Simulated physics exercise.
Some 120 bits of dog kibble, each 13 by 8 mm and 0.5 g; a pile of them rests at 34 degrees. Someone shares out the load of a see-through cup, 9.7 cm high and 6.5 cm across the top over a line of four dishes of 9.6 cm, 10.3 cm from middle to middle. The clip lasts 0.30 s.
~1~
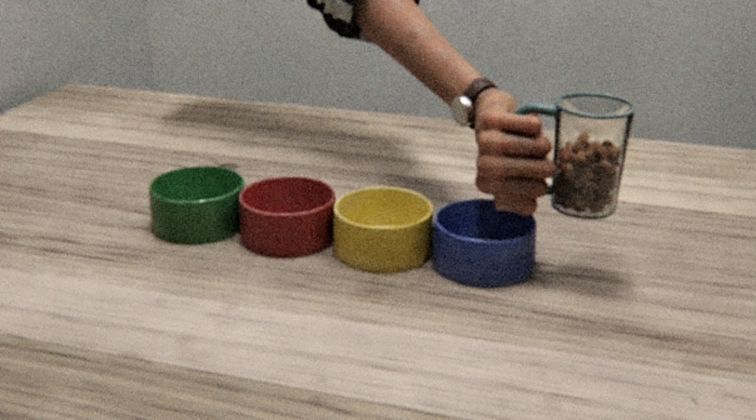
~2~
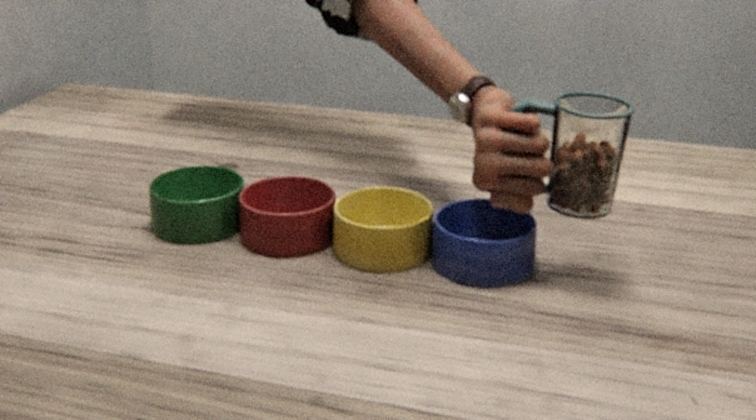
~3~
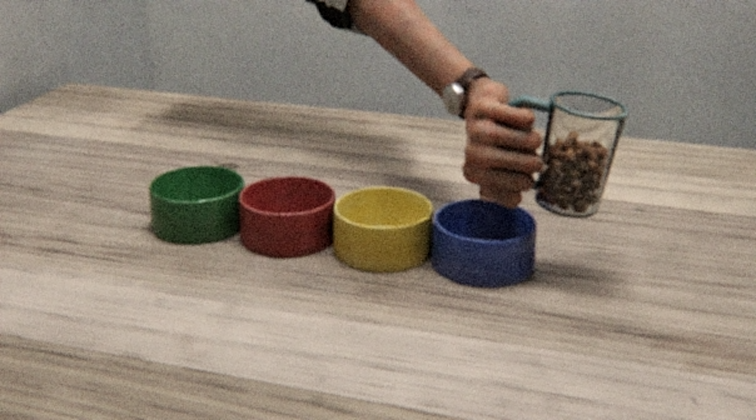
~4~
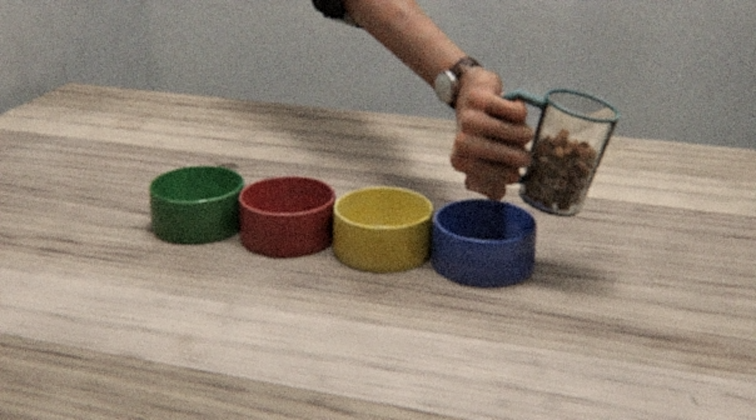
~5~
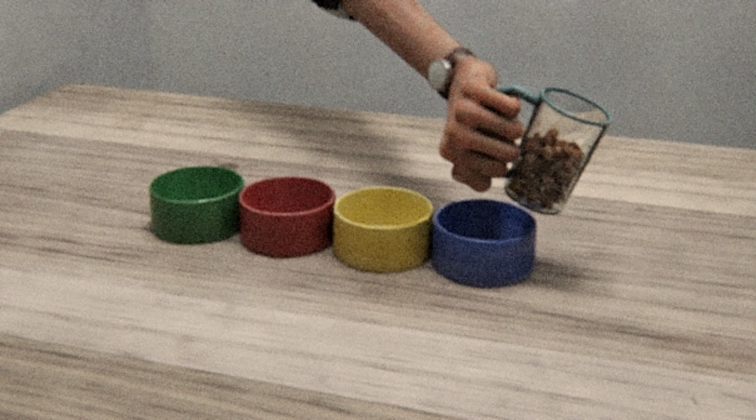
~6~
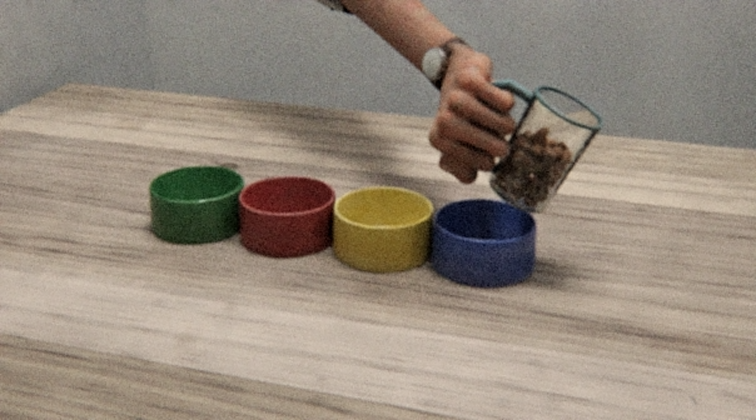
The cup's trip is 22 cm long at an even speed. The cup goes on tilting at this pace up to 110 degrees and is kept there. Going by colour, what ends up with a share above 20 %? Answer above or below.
Red: Below, blue: Below, green: Below, yellow: Above, counter: Below.
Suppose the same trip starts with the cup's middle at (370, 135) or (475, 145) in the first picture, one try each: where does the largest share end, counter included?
The winner: Green; red.
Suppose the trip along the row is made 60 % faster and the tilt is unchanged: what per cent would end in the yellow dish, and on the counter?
Then: Yellow 80; counter 0.
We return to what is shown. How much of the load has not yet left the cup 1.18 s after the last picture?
Roughly 65 per cent.
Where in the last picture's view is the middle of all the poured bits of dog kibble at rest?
Around (397, 236).
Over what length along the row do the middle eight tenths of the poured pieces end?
Some 5 cm.
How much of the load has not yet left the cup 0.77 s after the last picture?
Some 100 per cent of the load.
Then, 0.46 s after the last picture, tilt 71 degrees; cup holds 100 %.
Then, 0.77 s after the last picture, tilt 102 degrees; cup holds 100 %.
Then, 1.18 s after the last picture, tilt 110 degrees; cup holds 65 %, blue 5 %, yellow 30 %.
In the end, red 0 %, blue 5 %, green 0 %, yellow 75 %, counter 0 %, cup 20 %.
